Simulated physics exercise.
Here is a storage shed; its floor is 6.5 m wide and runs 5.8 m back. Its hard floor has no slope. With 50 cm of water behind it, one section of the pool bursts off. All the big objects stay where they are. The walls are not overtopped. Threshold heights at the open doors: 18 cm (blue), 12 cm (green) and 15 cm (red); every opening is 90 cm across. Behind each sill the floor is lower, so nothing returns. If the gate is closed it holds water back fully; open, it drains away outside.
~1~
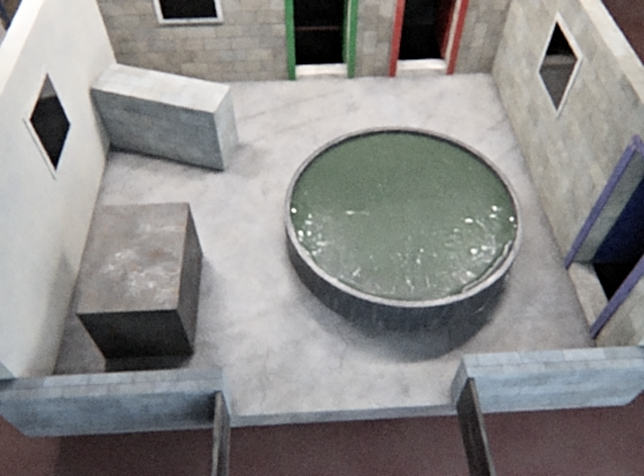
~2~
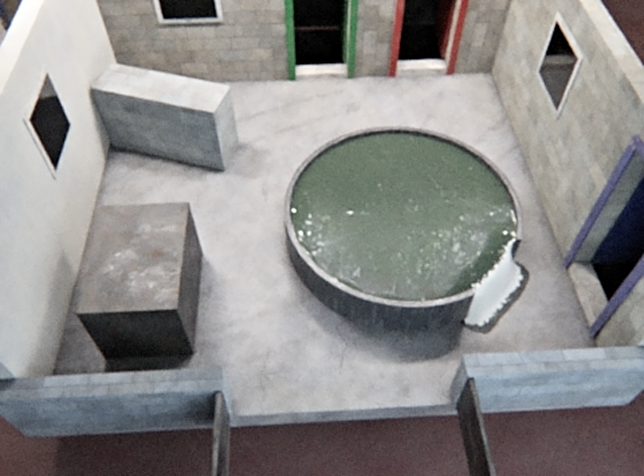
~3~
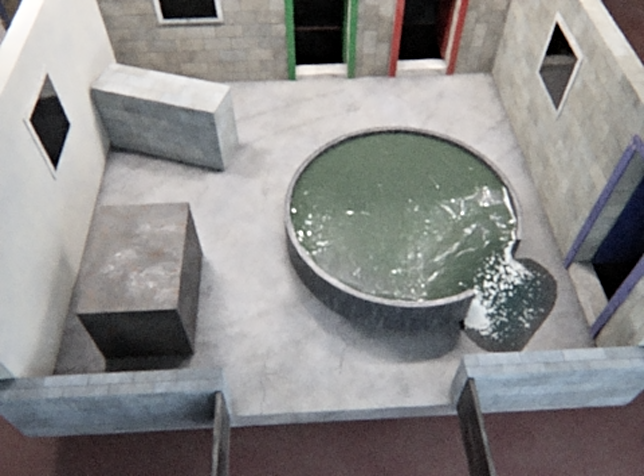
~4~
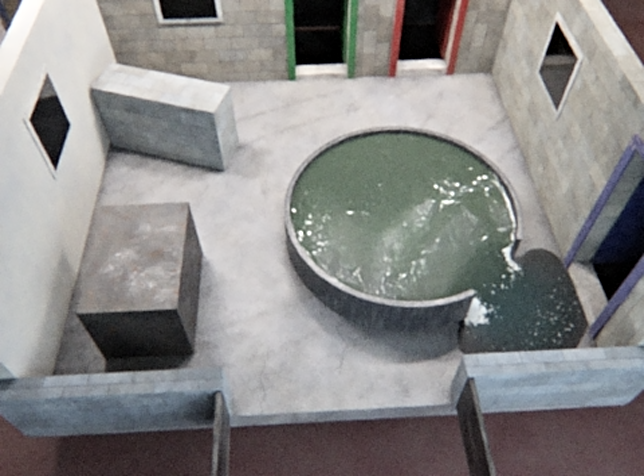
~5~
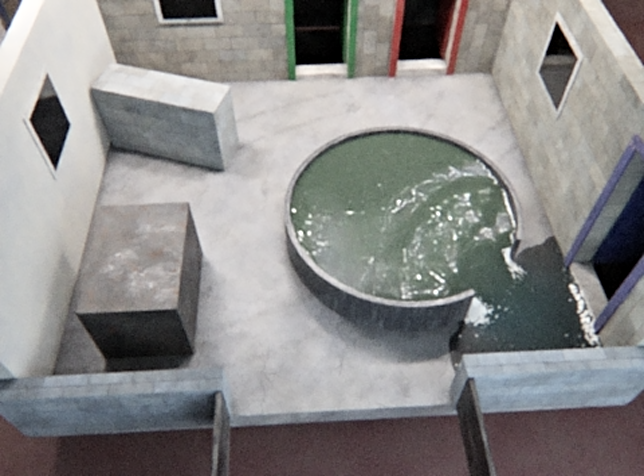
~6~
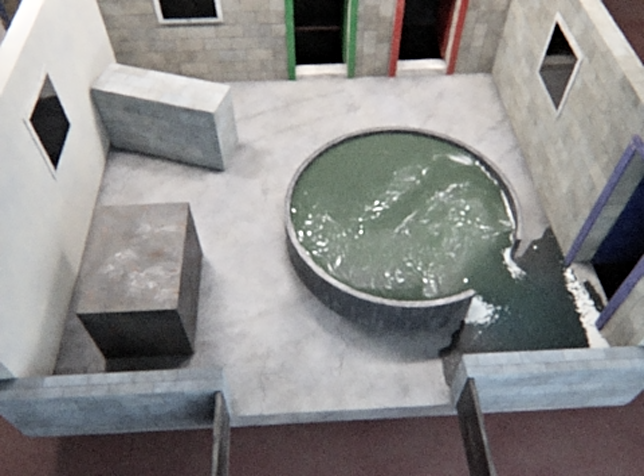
In the video, green water sits in a round pool inside a roofless walled room with two grey blocks; a section at the pool's lower right opens, and water pours out, spreading across the floor to the right-hand wall.
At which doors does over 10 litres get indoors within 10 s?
Within that time: At the blue door it goes over the limit; at the green door it does not reach the limit; at the red door it stays under the limit.
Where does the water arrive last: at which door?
The green one.
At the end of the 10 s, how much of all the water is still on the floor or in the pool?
Roughly 80 in a hundred.
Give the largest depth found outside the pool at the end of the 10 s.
About 17 cm.
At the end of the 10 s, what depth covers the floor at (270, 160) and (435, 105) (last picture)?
Roughly 7 and 8 cm, in turn.
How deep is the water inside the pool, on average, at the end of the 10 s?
Roughly 16 cm on average.
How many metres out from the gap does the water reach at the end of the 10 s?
Roughly 7.0 m.
A moment later water covers 10 % of the floor and is deepest (42 cm) near (557, 349); blue door 33 cm at the sill, 16 L in, green door not reached, red door not reached.
Soon after water covers 20 % of the floor and is deepest (42 cm) near (597, 375); blue door 37 cm at the sill, 94 L in, green door not reached, red door not reached.
Next water covers 40 % of the floor and is deepest (32 cm) near (582, 376); blue door 32 cm at the sill, 222 L in, green door not reached, red door not reached.
Later on water covers 65 % of the floor and is deepest (26 cm) near (582, 376); blue door 25 cm at the sill, 314 L in, green door 4 cm at the sill, 0 L in, red door 11 cm at the sill, 0 L in.
At the end water covers 95 % of the floor and is deepest (17 cm) near (582, 376); blue door 16 cm at the sill, 336 L in, green door 4 cm at the sill, 0 L in, red door 9 cm at the sill, 0 L in.
